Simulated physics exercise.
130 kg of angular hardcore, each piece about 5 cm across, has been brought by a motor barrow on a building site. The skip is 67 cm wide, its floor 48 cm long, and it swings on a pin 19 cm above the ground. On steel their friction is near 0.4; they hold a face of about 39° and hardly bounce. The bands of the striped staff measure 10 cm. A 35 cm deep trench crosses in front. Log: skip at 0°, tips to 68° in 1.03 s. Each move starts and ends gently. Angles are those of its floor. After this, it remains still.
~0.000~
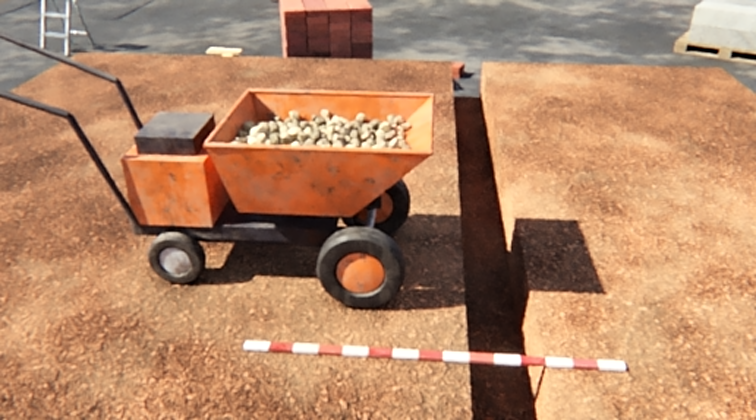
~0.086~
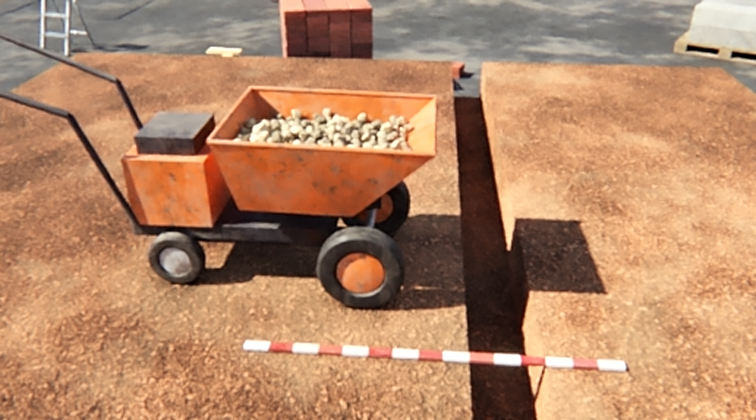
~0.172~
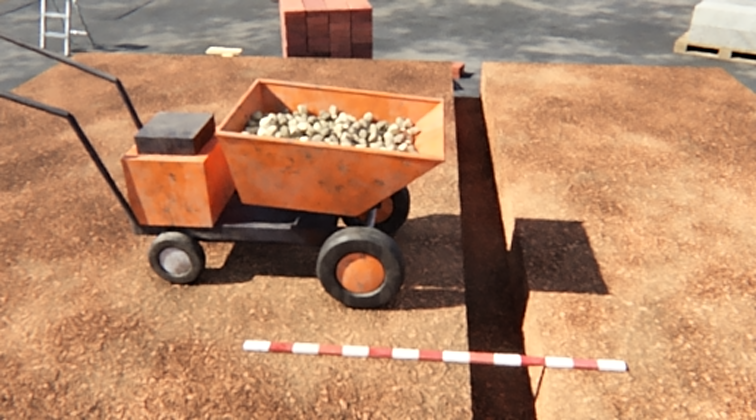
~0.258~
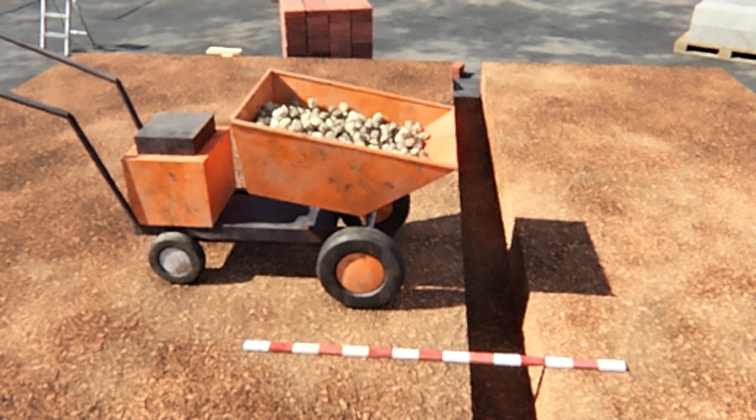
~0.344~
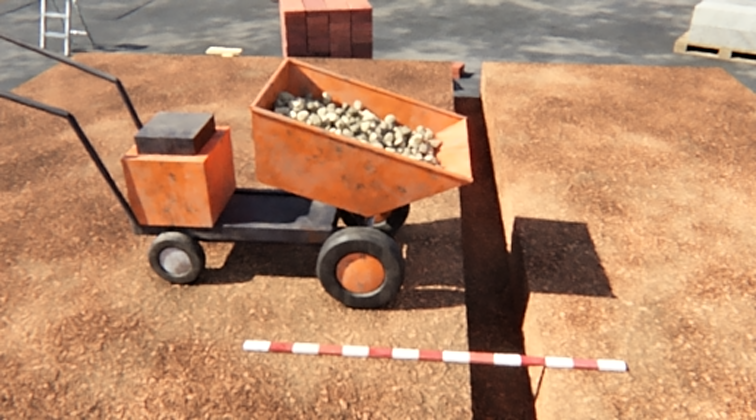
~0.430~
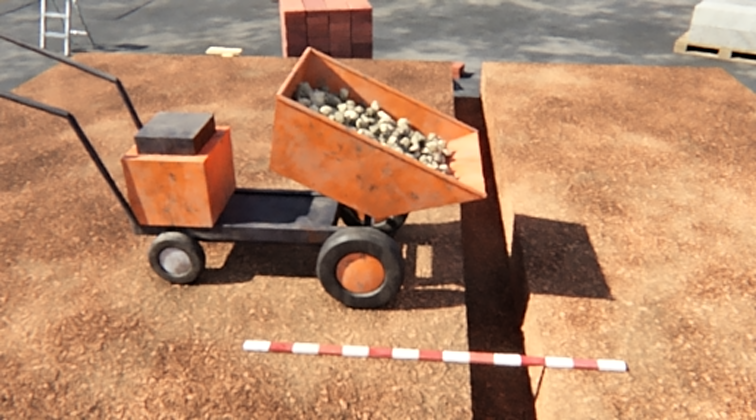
An orange skip full of pale, rounded stones sits on a small motor barrow with black handles at the left, seen from a raised, unmoving viewpoint over brown, gritty ground. A dark trench runs along its right side, a red-and-white staff lies in front, and reddish blocks and a ladder stand behind. Slowly at first, the skip tilts steeply rightward, its rear rising and its lip lowering over the trench, while the stones shift inside.
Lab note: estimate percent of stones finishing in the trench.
Approx. 63 %.
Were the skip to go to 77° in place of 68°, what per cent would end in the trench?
Roughly 55 percent.
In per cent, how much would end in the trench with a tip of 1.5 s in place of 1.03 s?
That works out at about 70 in a hundred.
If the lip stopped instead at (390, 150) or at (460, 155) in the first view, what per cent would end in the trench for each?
Close to 95 percent in the first case, 5 percent in the second.
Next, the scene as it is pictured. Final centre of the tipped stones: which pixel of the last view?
Roughly (514, 306), I'd say.
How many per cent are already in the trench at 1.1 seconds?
At that moment: Approx. 10 %.
After 0.8 s the floor is at 57°; 100 % in the skip; the foremost stones are at (496, 231).
After 1.1 s the floor is at 68°; 80 % in the skip, 10 % in the trench, 10 % past the trench; the foremost stones are at (570, 284).
After 1.5 s the floor is at 68°; 40 % in the skip, 23 % in the trench, 37 % past the trench; the foremost stones are at (663, 277).
After 3.4 s the floor is at 68°; 0 % in the skip, 63 % in the trench, 37 % past the trench; the foremost stones are at (704, 279).
